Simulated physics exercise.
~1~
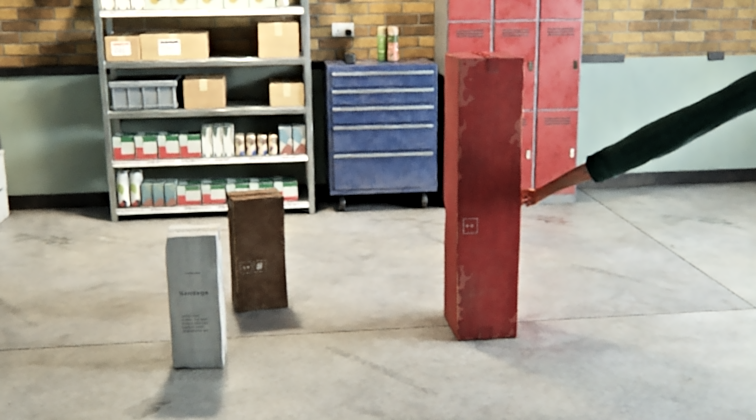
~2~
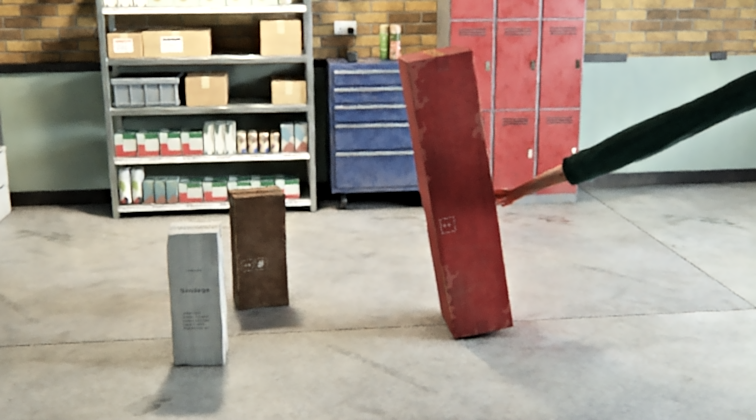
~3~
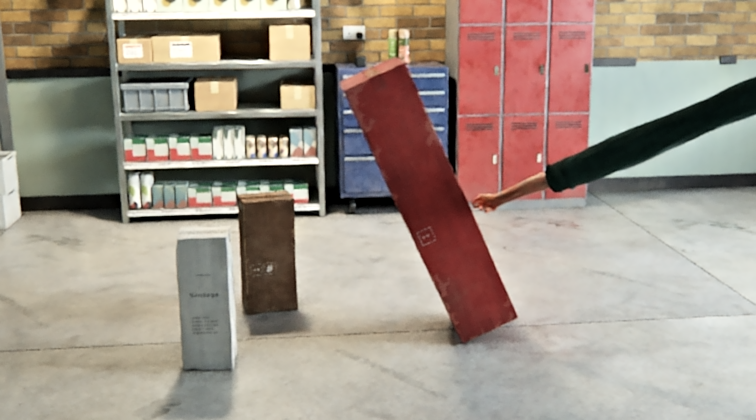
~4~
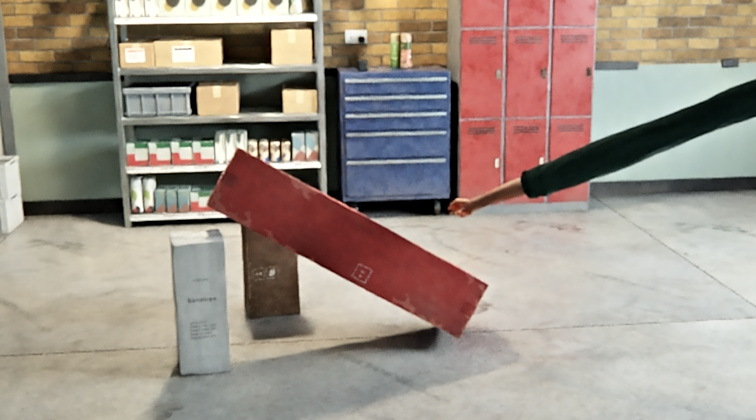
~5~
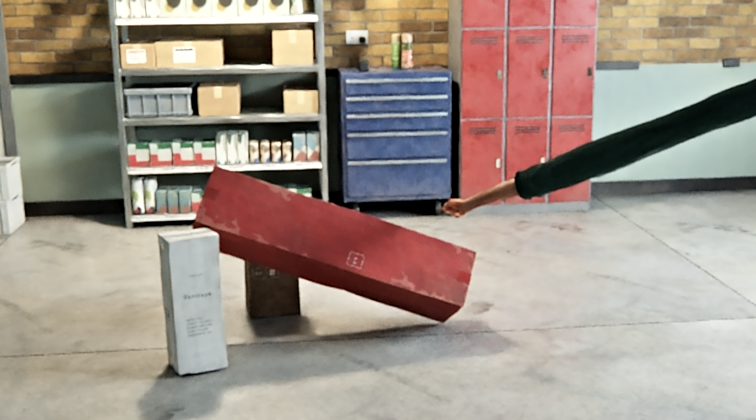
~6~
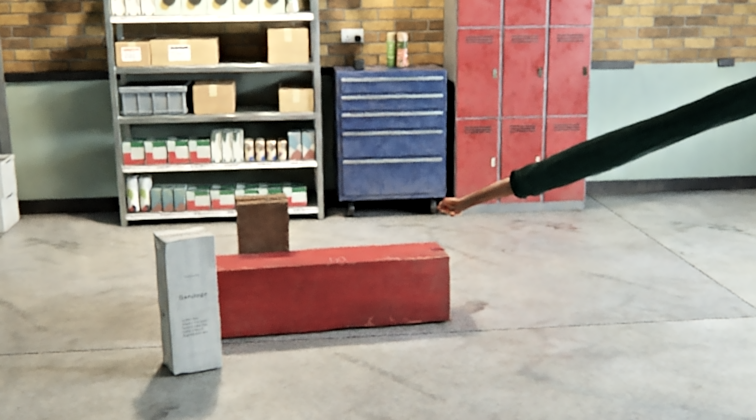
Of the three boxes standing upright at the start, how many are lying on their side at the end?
One of them, the red box, is lying on its side at the end.
